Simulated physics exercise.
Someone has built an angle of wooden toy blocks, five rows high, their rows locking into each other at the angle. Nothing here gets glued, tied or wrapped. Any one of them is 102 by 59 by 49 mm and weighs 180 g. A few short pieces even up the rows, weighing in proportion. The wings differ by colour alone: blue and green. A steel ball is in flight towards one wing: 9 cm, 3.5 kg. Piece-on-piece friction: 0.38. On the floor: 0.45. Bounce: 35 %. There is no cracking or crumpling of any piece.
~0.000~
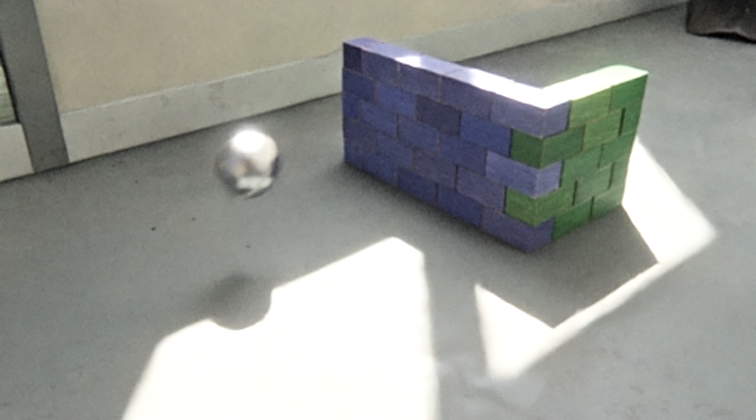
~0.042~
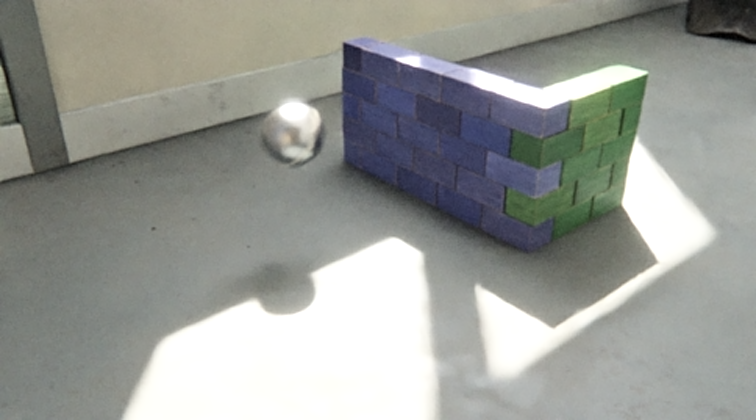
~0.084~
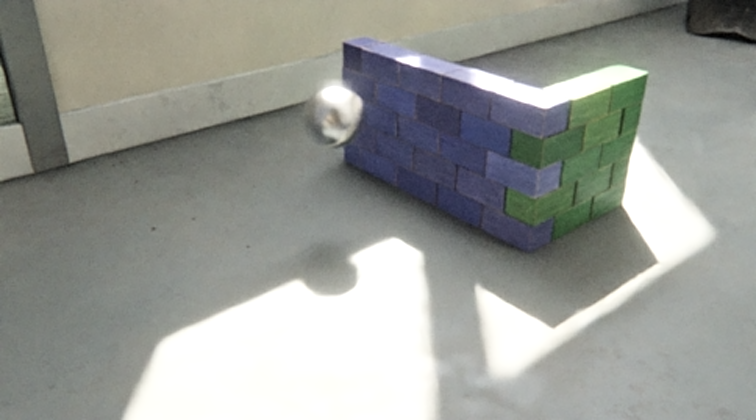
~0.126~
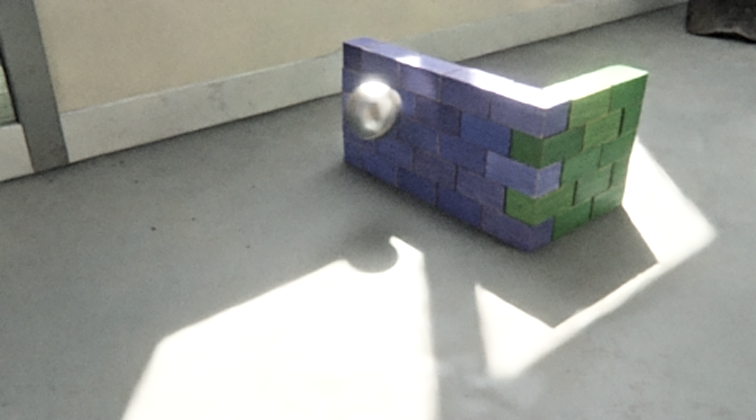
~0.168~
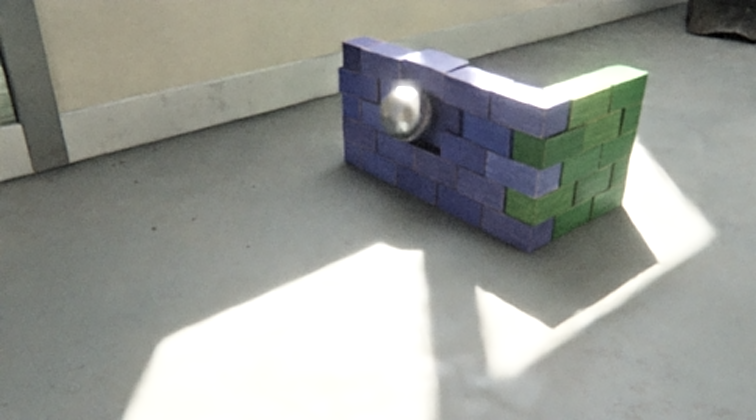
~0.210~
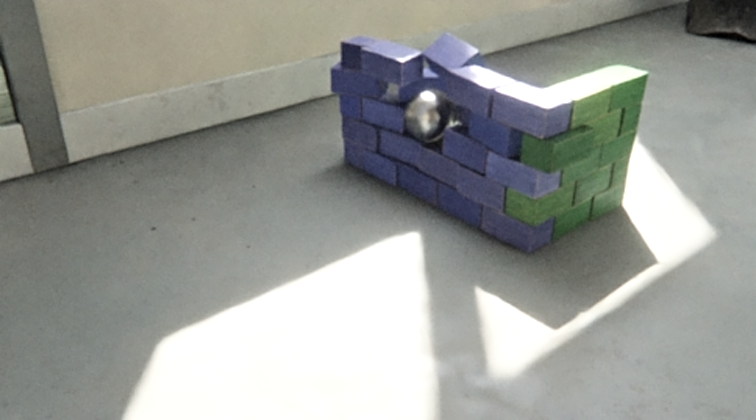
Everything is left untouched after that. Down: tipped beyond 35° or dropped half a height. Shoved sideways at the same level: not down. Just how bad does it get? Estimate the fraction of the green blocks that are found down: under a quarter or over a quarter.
I would say under a quarter.
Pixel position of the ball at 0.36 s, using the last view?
You'll find it near (492, 125).
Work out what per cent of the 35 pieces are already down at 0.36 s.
By then, 15 per cent.
Around 0.36 s, ball still moving; none of the 12 green blocks down (5 of 35 in all colours); top green block unmoved; top blue block on its side.
Around 0.66 s, ball still moving; none of the 12 green blocks down (11 of 35 in all colours); top green block unmoved; top blue block tipped 4°, 19 cm lower.
Finally (1.4 s), ball rolling away; none of the 12 green blocks down (11 of 35 in all colours); top green block unmoved; top blue block 20 cm lower. That is 0 per cent. Seen by the last camera, middles, top green block near (577, 103), top blue block near (716, 117).
